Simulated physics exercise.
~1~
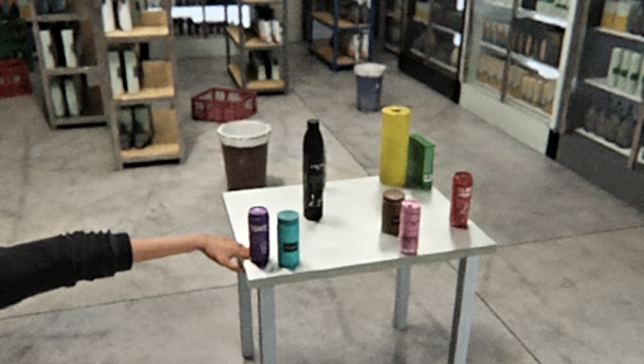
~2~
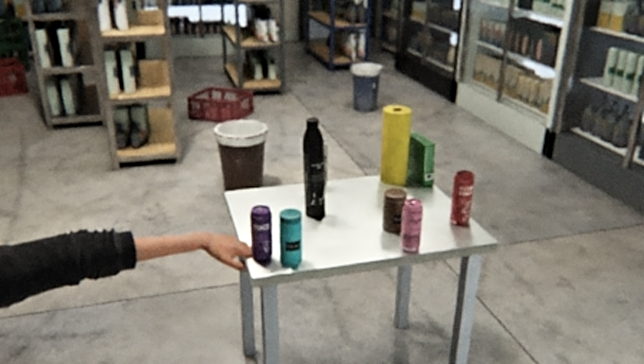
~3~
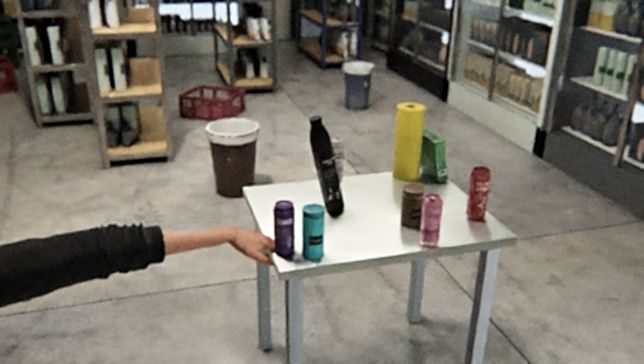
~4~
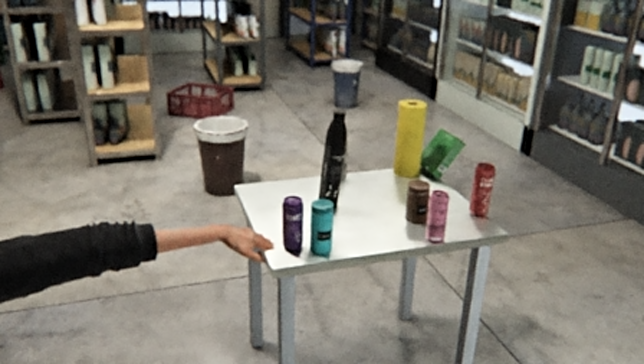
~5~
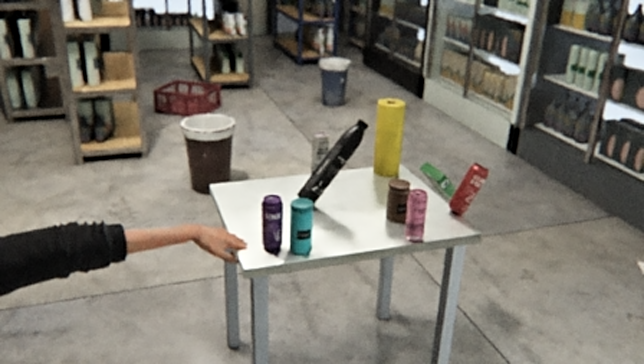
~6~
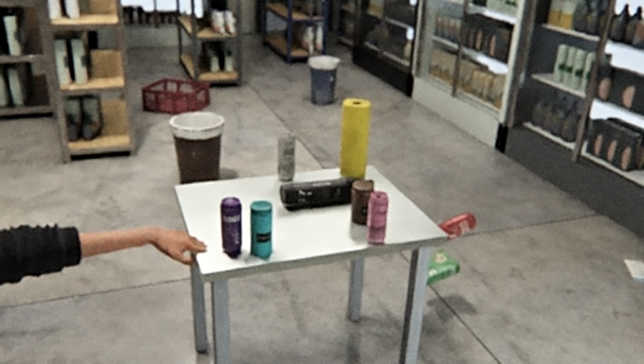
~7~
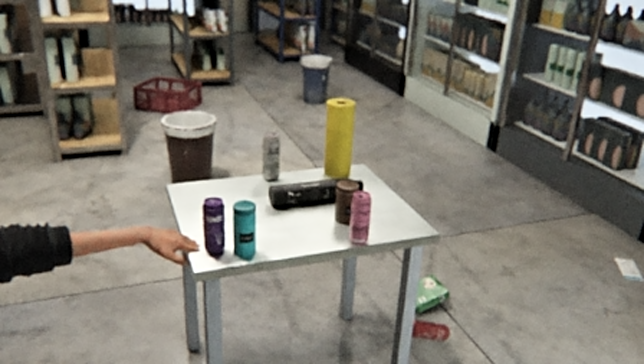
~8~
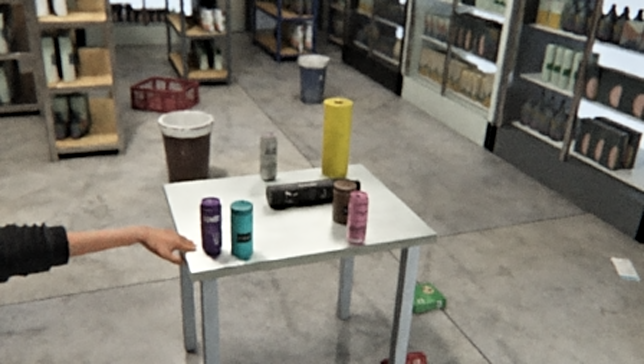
A dark-sleeved arm reaches in from the left and holds the near corner of a small white table in a shop with a concrete floor, seen from slightly above. Purple and turquoise containers stand at the left, a tall black bottle behind them, a yellow roll and green packet at the back, and brown, pink and red containers at the right. The hand moves the table, and the black bottle and green packet tilt. The packet tips over, the red can leans, and both drop off the right side as the bottle topples, revealing a pale can behind. Finally, the bottle lies on the tabletop among the upright items, while the packet and red can lie on the floor.
